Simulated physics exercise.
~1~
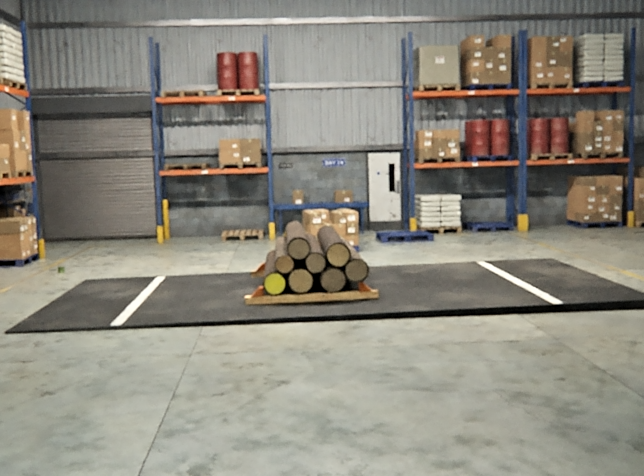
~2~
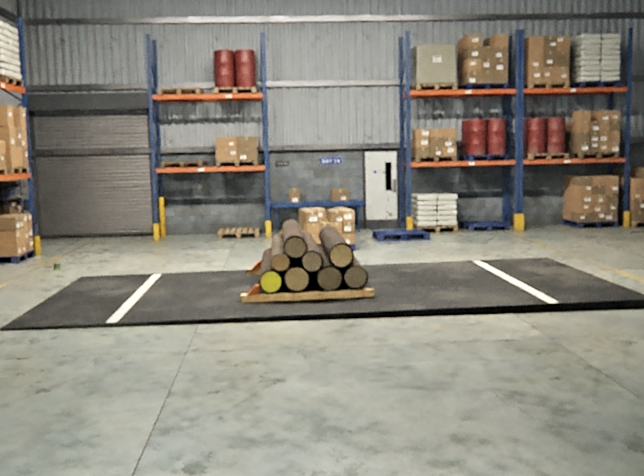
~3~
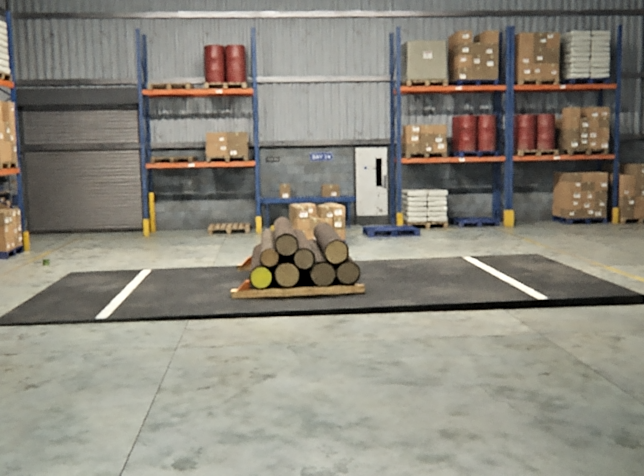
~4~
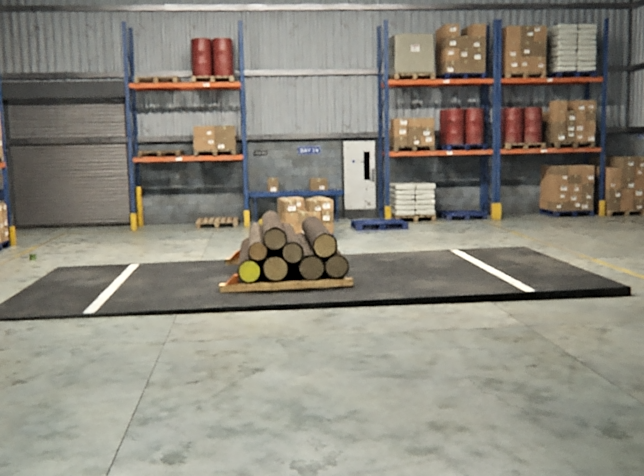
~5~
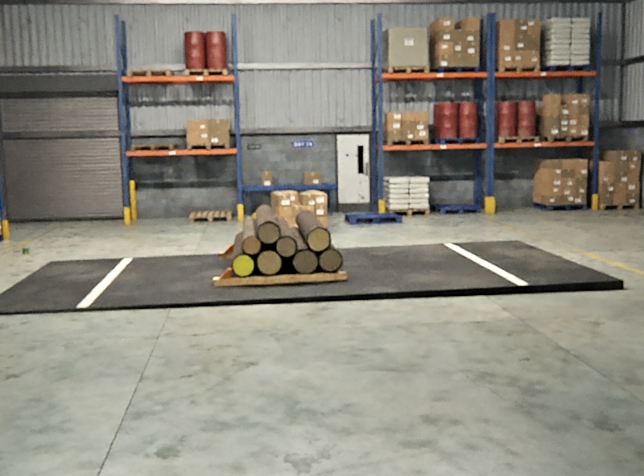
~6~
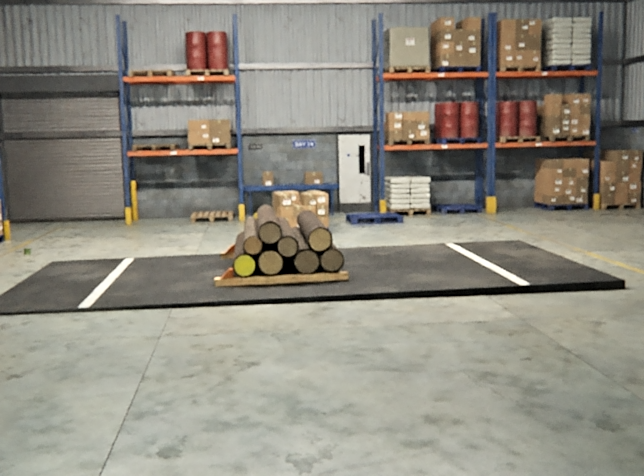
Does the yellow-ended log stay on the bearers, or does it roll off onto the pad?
It stays on the bearers, still at the bottom left of the stack when the clip ends.
